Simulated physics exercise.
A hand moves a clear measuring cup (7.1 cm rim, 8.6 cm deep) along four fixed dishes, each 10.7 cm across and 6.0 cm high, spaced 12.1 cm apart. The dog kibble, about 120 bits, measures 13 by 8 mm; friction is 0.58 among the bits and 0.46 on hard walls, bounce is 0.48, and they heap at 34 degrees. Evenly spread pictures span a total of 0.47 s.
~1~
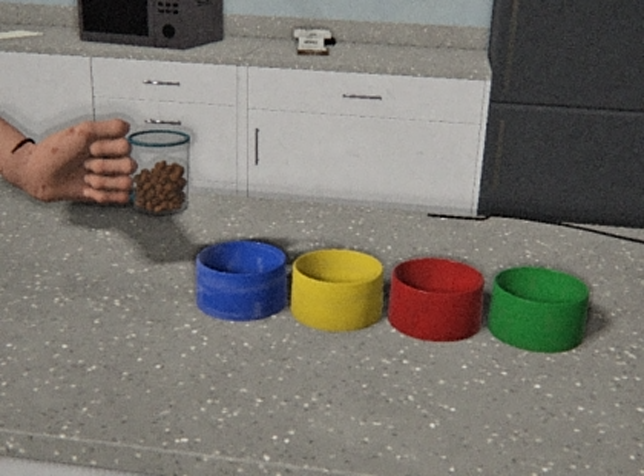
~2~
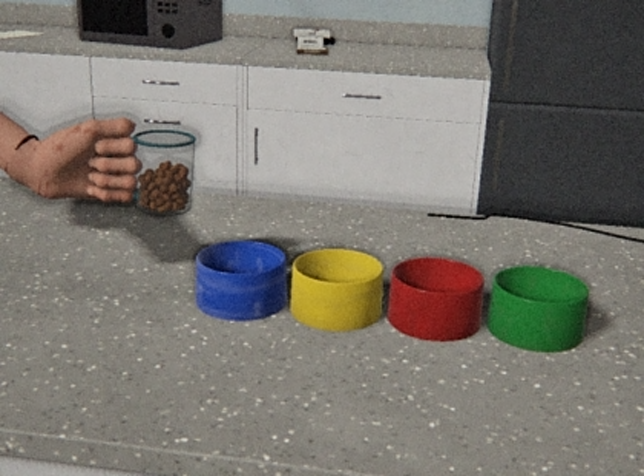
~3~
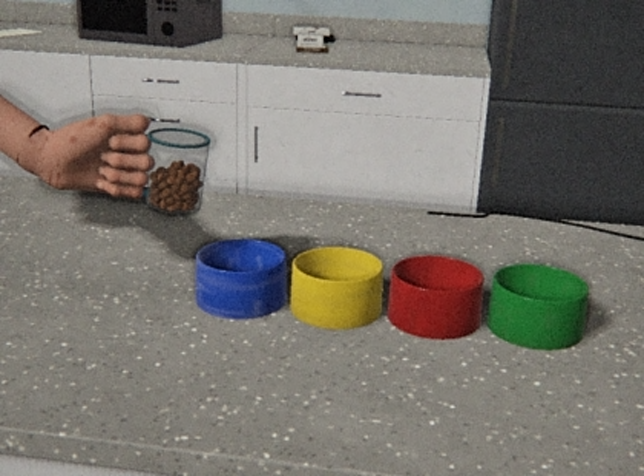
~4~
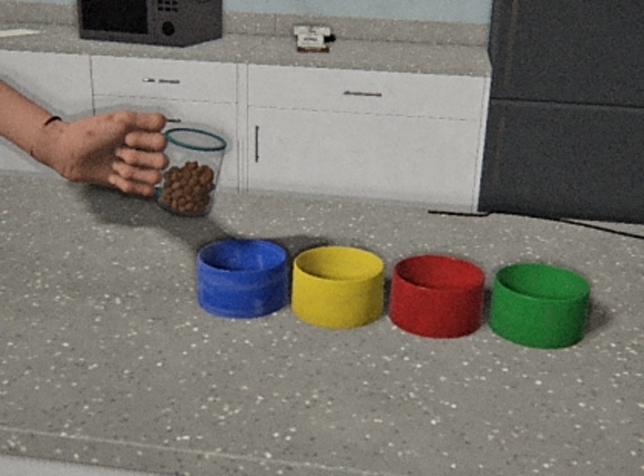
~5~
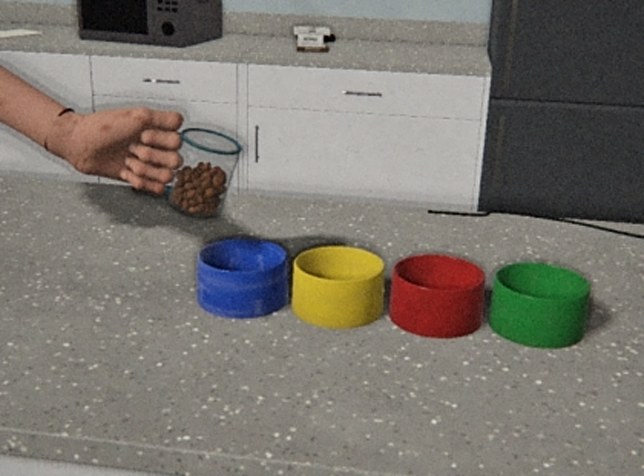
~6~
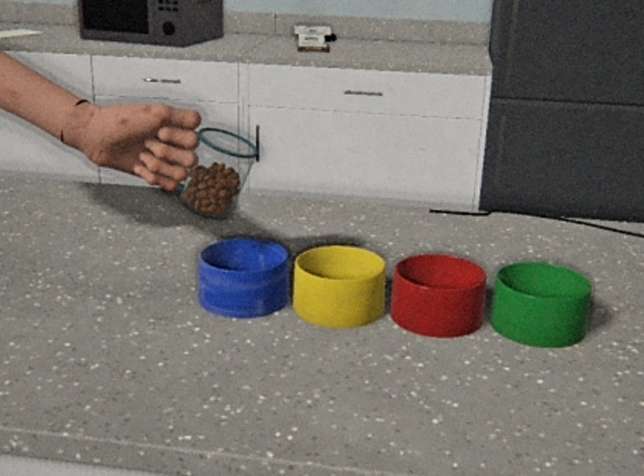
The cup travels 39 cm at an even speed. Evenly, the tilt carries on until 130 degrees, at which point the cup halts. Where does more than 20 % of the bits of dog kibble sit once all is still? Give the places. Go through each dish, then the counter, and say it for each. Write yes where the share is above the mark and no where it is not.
Red: No, blue: No, green: Yes, yellow: No, counter: No.
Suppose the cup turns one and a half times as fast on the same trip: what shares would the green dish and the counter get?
Then green ends at 0 and the counter at 0.
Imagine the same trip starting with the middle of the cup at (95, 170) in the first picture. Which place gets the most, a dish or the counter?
The largest share ends at red.
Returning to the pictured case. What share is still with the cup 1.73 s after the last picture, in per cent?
100 %.
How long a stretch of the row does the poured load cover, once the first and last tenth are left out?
I'd put it near 6 cm.
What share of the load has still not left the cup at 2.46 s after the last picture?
Close to 0 per cent of the load, I'd guess.
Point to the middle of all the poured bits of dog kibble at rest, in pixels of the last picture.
Somewhere near (537, 314) in the last picture.
Then, 1.04 s after the last picture, tilt 71 degrees; cup holds 100 %.
Then, 1.73 s after the last picture, tilt 105 degrees; cup holds 100 %.
Then, 2.46 s after the last picture, tilt 130 degrees; cup holds 0 %, green 100 %.
In the end, red 0 %, blue 0 %, green 100 %, yellow 0 %, counter 0 %.
